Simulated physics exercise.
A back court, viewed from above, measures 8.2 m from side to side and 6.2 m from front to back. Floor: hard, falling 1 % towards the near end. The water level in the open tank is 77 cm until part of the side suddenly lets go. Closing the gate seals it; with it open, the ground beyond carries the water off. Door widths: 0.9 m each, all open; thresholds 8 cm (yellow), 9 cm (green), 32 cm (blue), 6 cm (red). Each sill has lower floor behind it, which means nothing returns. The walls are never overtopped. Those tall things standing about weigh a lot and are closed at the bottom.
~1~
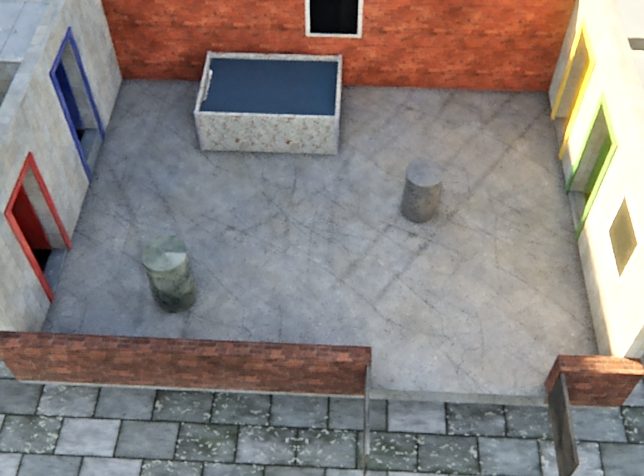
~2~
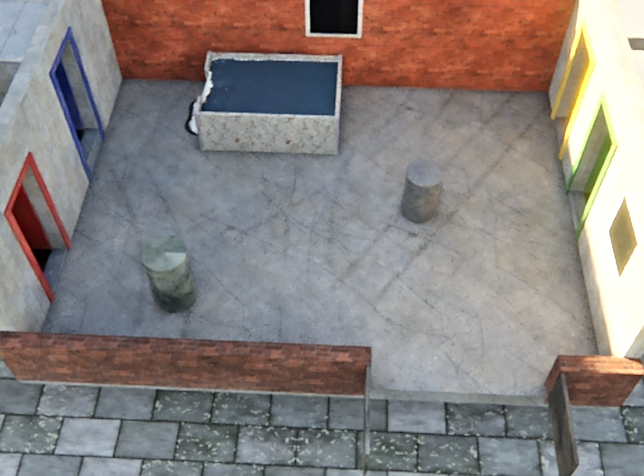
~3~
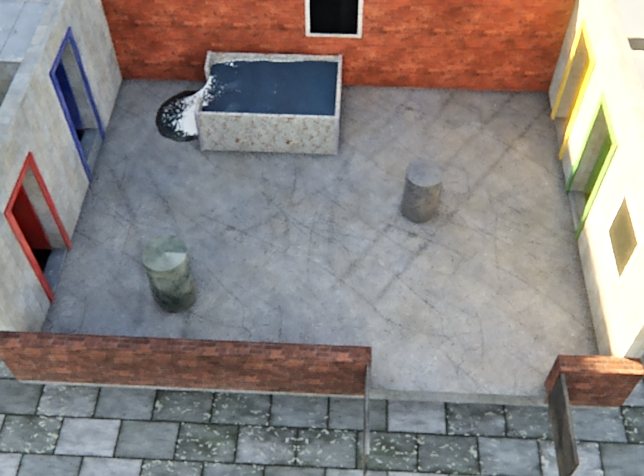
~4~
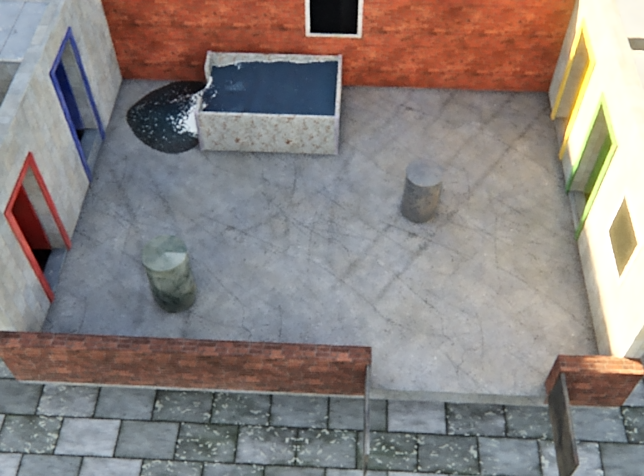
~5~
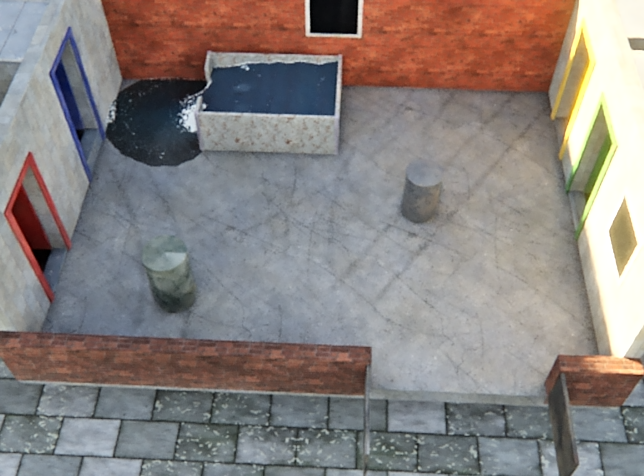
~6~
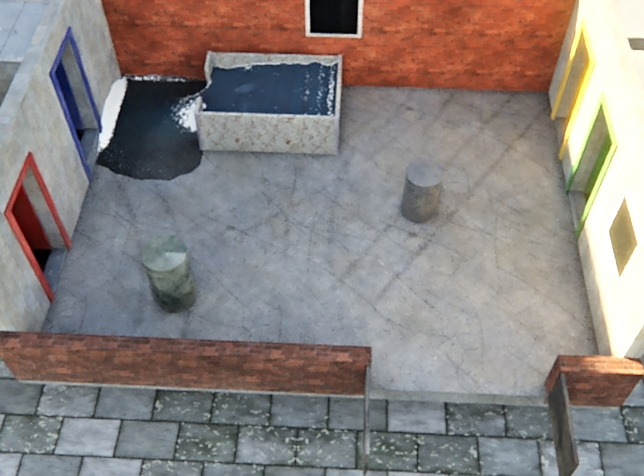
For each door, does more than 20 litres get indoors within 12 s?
As I see it, at the yellow door the inflow will be within bounds, at the green door the inflow will be within bounds, at the blue door the inflow will be within bounds, at the red door the inflow will be out of bounds.
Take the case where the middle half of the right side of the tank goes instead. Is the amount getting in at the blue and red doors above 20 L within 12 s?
Against the limit, the blue door stays within it and the red door stays within it.
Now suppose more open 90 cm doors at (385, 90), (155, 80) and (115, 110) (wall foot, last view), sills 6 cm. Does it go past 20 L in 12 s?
Per doorway, in order: Insufficient / sufficient / sufficient.
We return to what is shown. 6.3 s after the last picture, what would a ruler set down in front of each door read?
Door by door in cm, yellow shows 4, green shows 0, blue shows 15, red shows 9.
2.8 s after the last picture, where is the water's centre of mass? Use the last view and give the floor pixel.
Around (202, 154).
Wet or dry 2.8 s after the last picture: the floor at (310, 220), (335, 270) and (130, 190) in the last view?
In that order: Still dry, still dry, flooded.
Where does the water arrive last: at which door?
The green door.
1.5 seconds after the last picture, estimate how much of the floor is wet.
Covered: Roughly 20 per cent.
Then, 0.7 s after the last picture water covers 10 % of the floor and is deepest (48 cm) near (121, 85); yellow door not reached, green door not reached, blue door 27 cm at the sill, 0 L in, red door not reached.
Then, 1.5 s after the last picture water covers 20 % of the floor and is deepest (40 cm) near (120, 118); yellow door not reached, green door not reached, blue door 27 cm at the sill, 0 L in, red door 6 cm at the sill, 0 L in.
Then, 2.8 s after the last picture water covers 30 % of the floor and is deepest (31 cm) near (122, 351); yellow door not reached, green door not reached, blue door 20 cm at the sill, 0 L in, red door 7 cm at the sill, 0 L in.
Then, 6.3 s after the last picture water covers 65 % of the floor and is deepest (18 cm) near (45, 326); yellow door 4 cm at the sill, 0 L in, green door not reached, blue door 15 cm at the sill, 1 L in, red door 9 cm at the sill, 6 L in.
Then, 11.3 s after the last picture water covers 85 % of the floor and is deepest (13 cm) near (34, 358); yellow door 5 cm at the sill, 0 L in, green door 6 cm at the sill, 0 L in, blue door 9 cm at the sill, 1 L in, red door 9 cm at the sill, 52 L in.
